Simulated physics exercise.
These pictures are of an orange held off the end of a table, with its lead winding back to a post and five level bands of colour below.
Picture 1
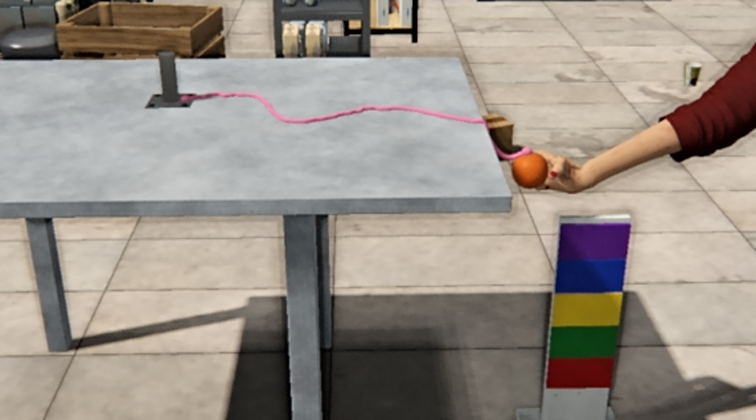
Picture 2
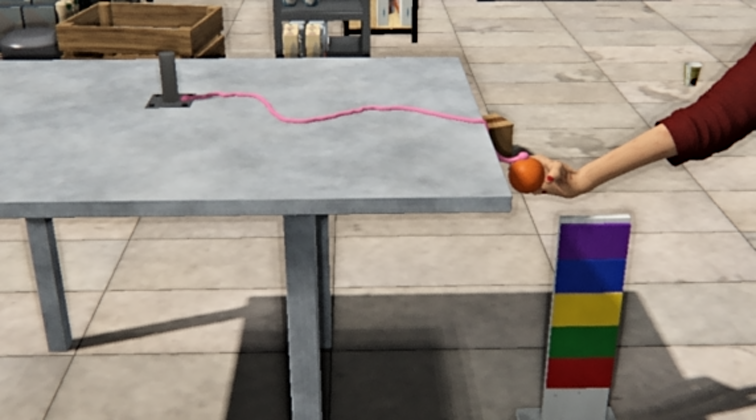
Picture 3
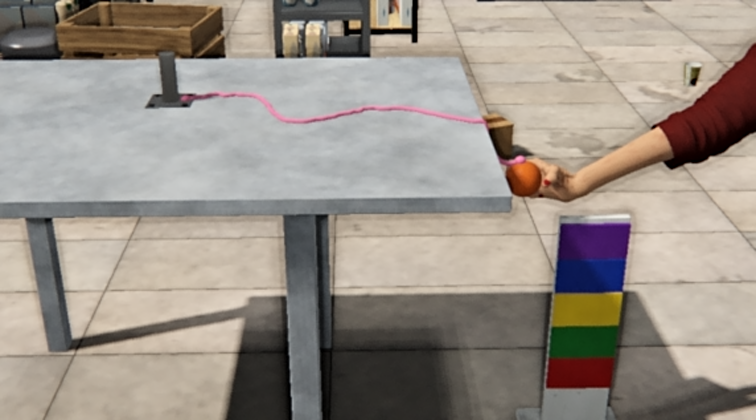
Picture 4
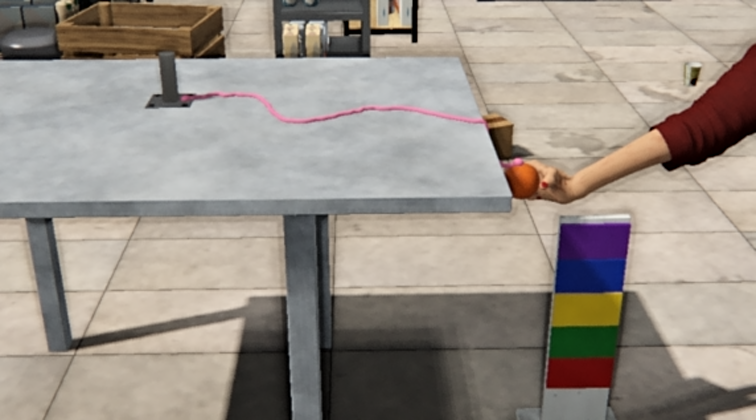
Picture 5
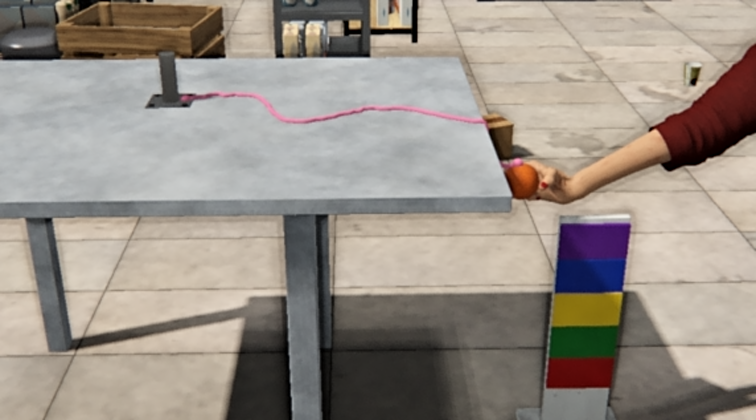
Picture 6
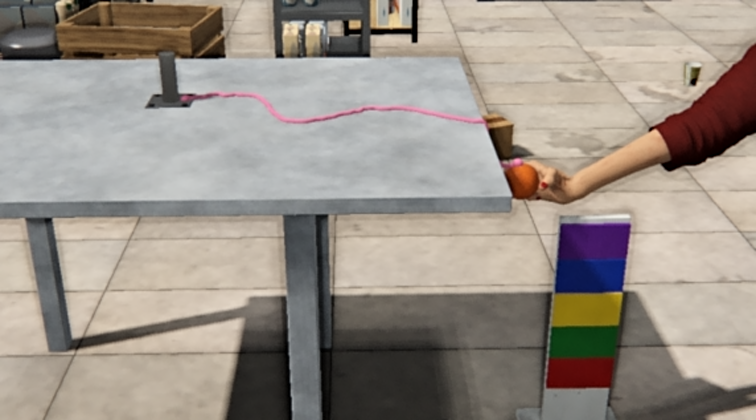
A hand holding an orange ball on a pink cord beside a table edge, lowering it slightly, then keeping it still.
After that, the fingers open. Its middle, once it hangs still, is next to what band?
Next to the blue one.
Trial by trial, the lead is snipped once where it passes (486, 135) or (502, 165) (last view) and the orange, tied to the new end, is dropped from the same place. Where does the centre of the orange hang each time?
It would be at (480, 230) in the first case and at (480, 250) in the second.
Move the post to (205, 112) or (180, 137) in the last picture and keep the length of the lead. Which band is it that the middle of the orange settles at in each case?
First try: Yellow; second try: Yellow.
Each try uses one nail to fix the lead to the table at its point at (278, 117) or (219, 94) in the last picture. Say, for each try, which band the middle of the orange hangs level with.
Purple, then blue.
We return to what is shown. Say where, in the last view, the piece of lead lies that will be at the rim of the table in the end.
That point sits at about (412, 110).
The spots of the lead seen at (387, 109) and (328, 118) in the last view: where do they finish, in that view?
Final positions are (457, 119) and (386, 114), in that order.
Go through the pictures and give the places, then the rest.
Orange (530, 171); purple (595, 243); blue (591, 277); yellow (587, 311); green (584, 343); red (580, 374), in the first frame.
Orange (527, 176); lead through (220, 94) (270, 108) (316, 120) (387, 109) (462, 120), in the second frame.
Orange (524, 179), in the third frame.
Orange (522, 181); lead through (220, 94) (270, 108) (316, 120) (387, 109) (462, 120), in the fourth frame.
Orange (521, 182), in the fifth frame.
Orange (521, 182); lead through (220, 94) (270, 108) (316, 120) (387, 109) (462, 120), in the sixth frame.
A little later, orange near (489, 261); level with blue.
Next, orange near (484, 273); level with blue.
When it is over, orange near (481, 273); level with blue. The blue one.
